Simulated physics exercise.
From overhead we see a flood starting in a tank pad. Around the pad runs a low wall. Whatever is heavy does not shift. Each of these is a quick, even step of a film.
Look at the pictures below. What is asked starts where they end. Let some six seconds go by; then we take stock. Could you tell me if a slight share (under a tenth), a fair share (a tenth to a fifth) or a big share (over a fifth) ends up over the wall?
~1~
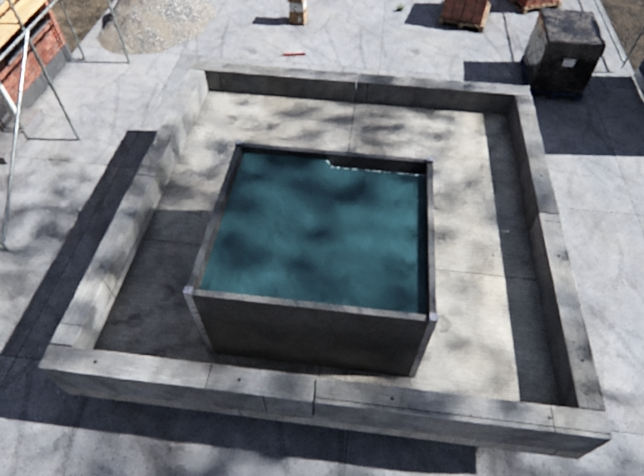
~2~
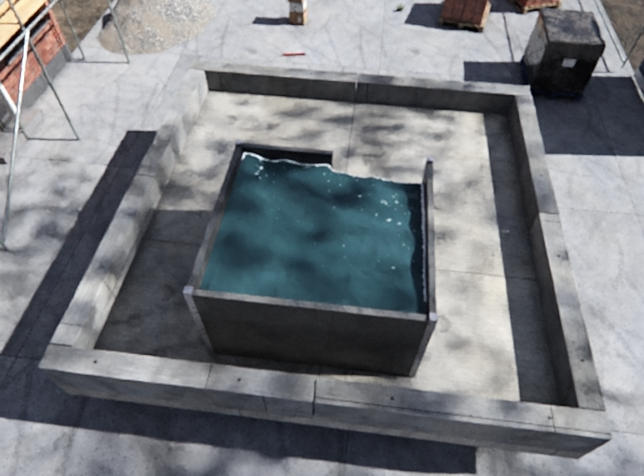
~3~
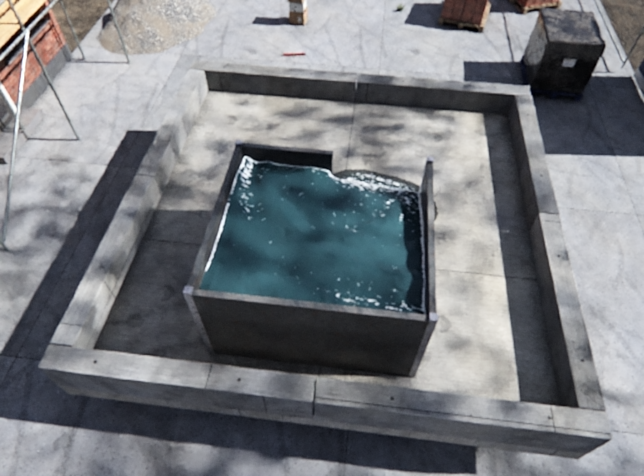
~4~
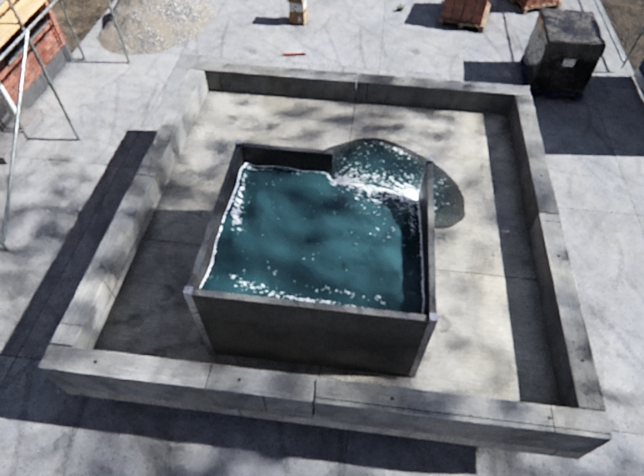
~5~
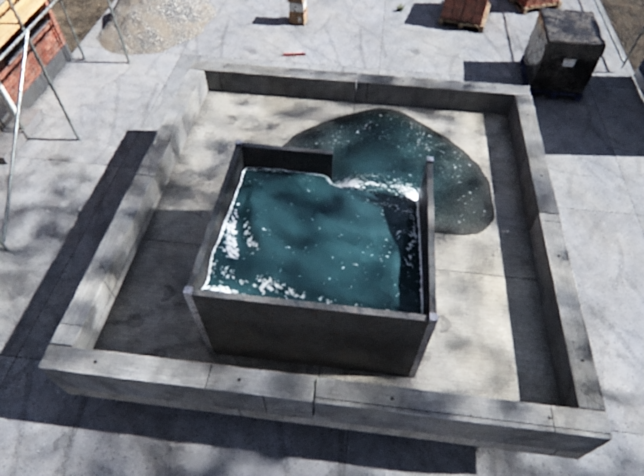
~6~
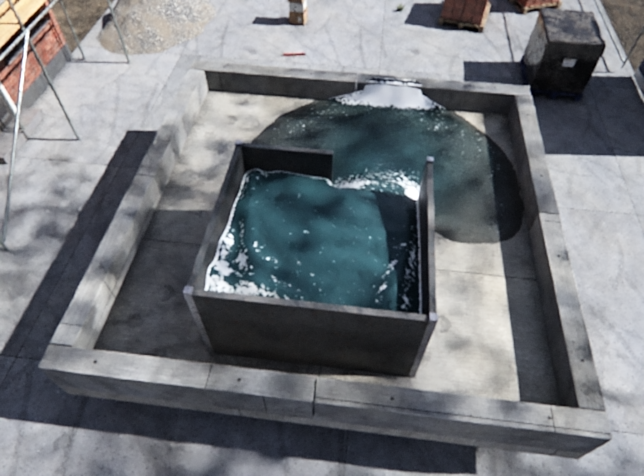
A slight share ends up over the wall.
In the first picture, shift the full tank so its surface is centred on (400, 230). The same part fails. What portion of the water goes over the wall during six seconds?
Share noted: About 10 %.
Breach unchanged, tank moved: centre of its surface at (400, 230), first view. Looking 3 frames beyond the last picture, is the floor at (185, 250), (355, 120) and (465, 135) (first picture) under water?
Untouched, submerged, submerged.
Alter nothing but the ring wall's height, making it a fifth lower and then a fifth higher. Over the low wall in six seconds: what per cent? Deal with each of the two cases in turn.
14 % and 4 %.
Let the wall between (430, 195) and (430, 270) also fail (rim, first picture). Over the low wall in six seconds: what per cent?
About 14 %.
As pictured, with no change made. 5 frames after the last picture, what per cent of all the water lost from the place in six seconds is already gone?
Working it through, I arrive at 20 per cent.
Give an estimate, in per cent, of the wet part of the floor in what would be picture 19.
About 65 in a hundred.
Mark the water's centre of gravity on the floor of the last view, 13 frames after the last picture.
At about (351, 196).
A moment on, water covers 50 % of the floor; the low wall has let 0 % over.
Next, water covers 50 % of the floor; the low wall has let 1 % over.
Then, water covers 55 % of the floor; the low wall has let 7 % over.
Later, water covers 85 % of the floor; the low wall has let 8 % over.
In the end, water covers 85 % of the floor; the low wall has let 8 % over.
